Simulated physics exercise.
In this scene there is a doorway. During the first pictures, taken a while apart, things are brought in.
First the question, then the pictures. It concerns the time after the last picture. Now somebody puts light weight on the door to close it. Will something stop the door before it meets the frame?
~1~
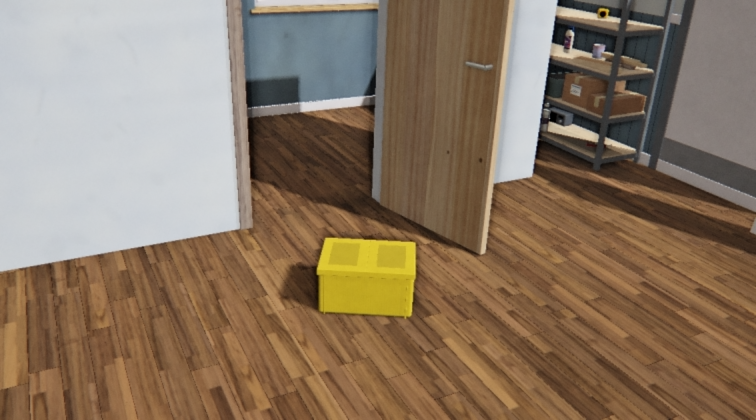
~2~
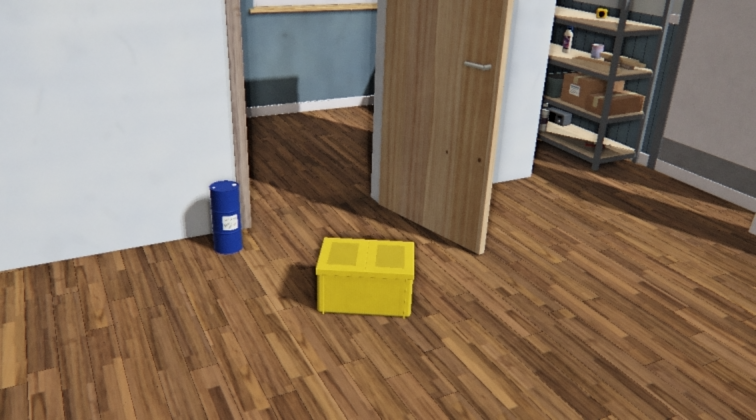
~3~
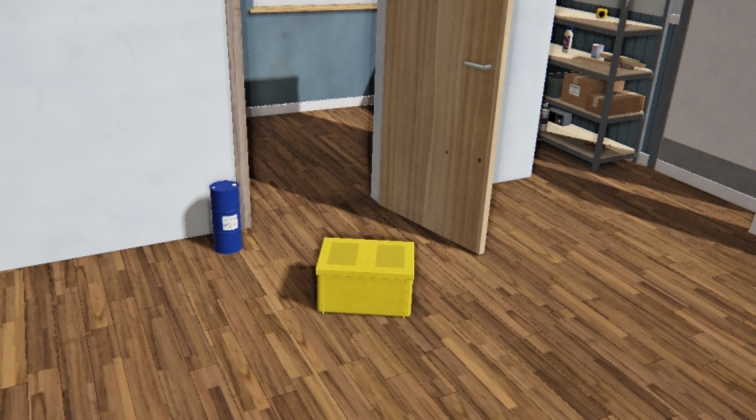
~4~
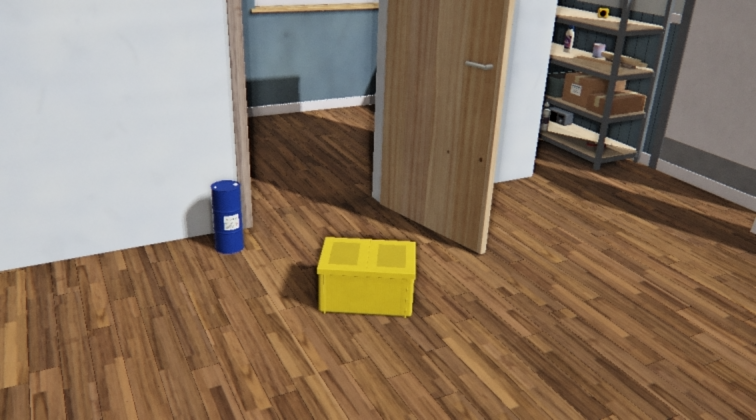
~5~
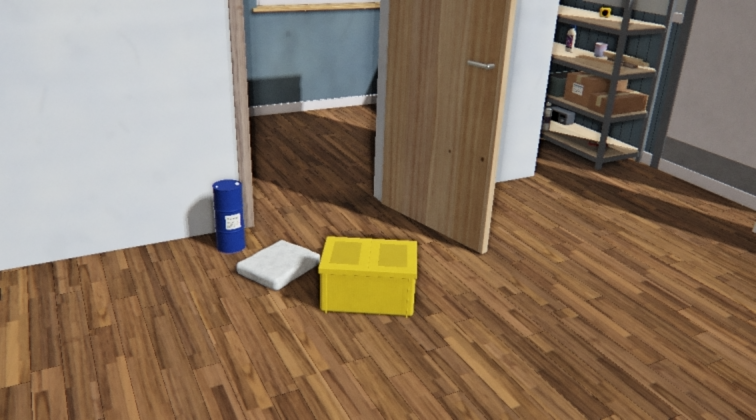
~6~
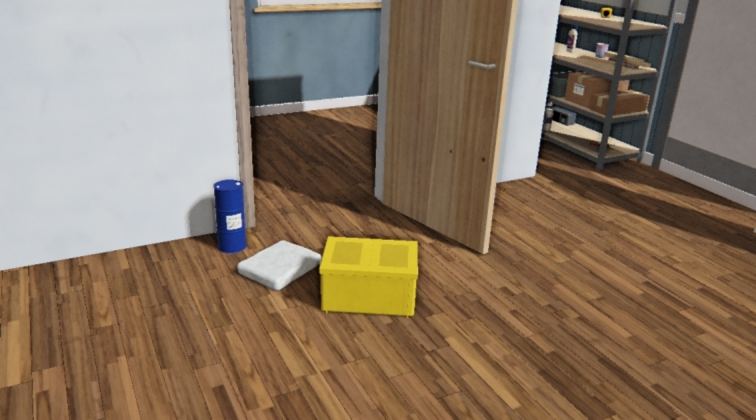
No - it finishes its swing.
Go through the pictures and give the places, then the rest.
Door wide open and still; yellow tote (367, 277), in the first picture.
Door wide open and still; yellow tote (366, 277); blue canister (226, 217), in the second picture.
Door wide open and still; yellow tote (366, 277); blue canister (226, 217), in the third picture.
Door wide open and still; yellow tote (368, 277); blue canister (228, 217), in the fourth picture.
Door wide open and still; yellow tote (369, 276); blue canister (229, 216), in the fifth picture.
Door wide open and still; white cushion (280, 264); yellow tote (370, 276), in the sixth picture.
Then, 0.90 s past the last view, door 69° open.
Then, 1.50 s past the last view, door 32° open.
Finally, door 0° open; all 3 still in place. Final places as the last picture's camera would see them, white cushion near (280, 264).
